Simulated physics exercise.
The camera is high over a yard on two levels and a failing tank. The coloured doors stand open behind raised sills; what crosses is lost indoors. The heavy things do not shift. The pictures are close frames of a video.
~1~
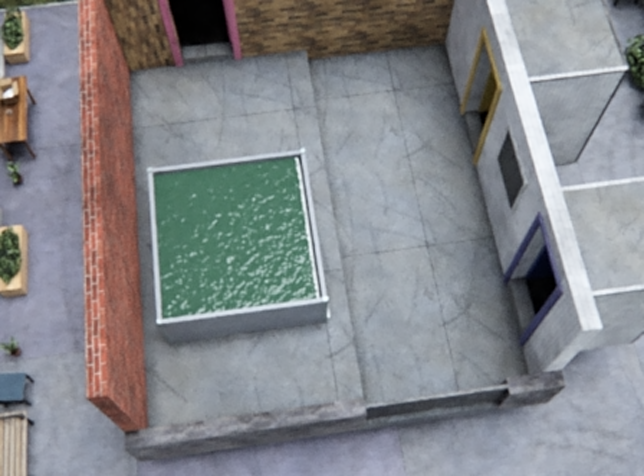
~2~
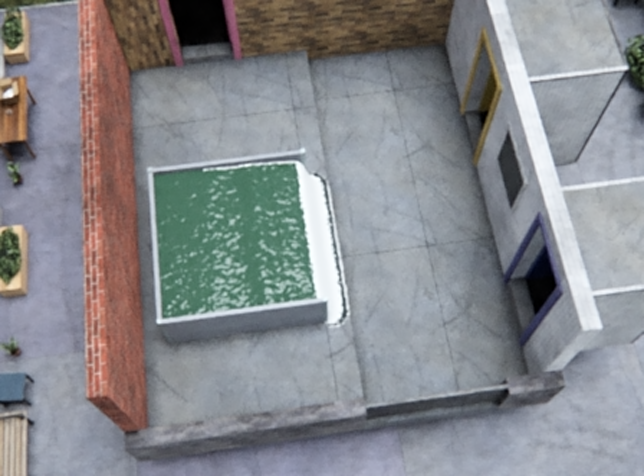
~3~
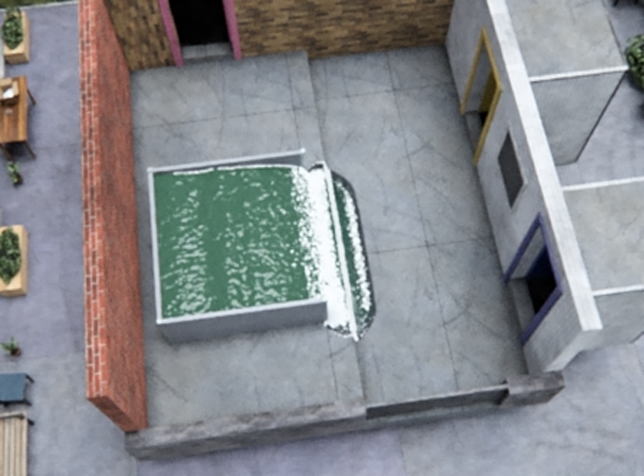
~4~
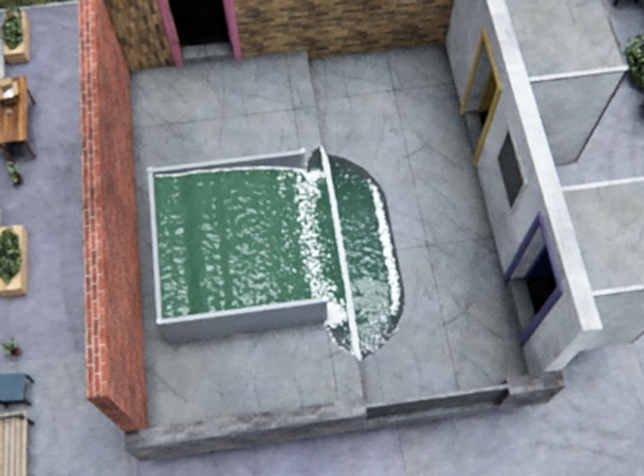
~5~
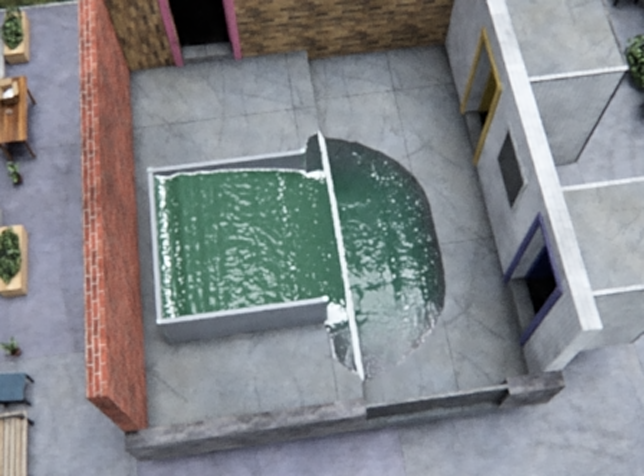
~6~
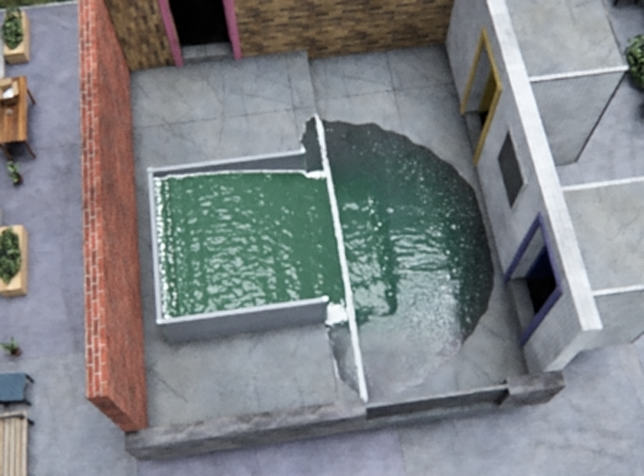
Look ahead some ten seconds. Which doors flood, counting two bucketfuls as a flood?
One by one: The blue door takes more than that; the pink door stays under that; the yellow door takes more than that.
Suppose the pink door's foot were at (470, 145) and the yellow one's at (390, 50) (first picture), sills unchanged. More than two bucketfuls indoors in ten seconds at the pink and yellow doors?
My reading: The pink one floods, the yellow one passes that mark.
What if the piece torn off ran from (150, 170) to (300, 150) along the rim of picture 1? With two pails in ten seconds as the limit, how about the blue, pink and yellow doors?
One by one: The blue one holds; the pink one passes that mark; the yellow one floods.
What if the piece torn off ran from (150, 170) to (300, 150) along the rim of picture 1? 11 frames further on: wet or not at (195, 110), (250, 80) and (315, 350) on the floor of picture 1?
As listed: Awash, awash, free of water.
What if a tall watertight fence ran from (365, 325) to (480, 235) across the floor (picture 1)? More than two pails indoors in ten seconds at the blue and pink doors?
The blue door lets less in, the pink door is under.
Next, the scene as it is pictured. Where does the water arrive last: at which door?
It is the pink door.
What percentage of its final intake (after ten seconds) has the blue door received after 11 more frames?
Roughly 45 per cent.
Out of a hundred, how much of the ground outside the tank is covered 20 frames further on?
Roughly 65 per cent.
A moment on, water covers 45 % of the floor; the blue door under two buckets in, the pink door not reached, the yellow door under two buckets in.
Next, water covers 50 % of the floor; the blue door over two buckets in, the pink door not reached, the yellow door far over two buckets in.
Then, water covers 65 % of the floor; the blue door far over two buckets in, the pink door not reached, the yellow door far over two buckets in.
Later, water covers 65 % of the floor; the blue door far over two buckets in, the pink door wet at the sill, nothing in, the yellow door far over two buckets in.
In the end, water covers 75 % of the floor; the blue door far over two buckets in, the pink door wet at the sill, nothing in, the yellow door far over two buckets in.
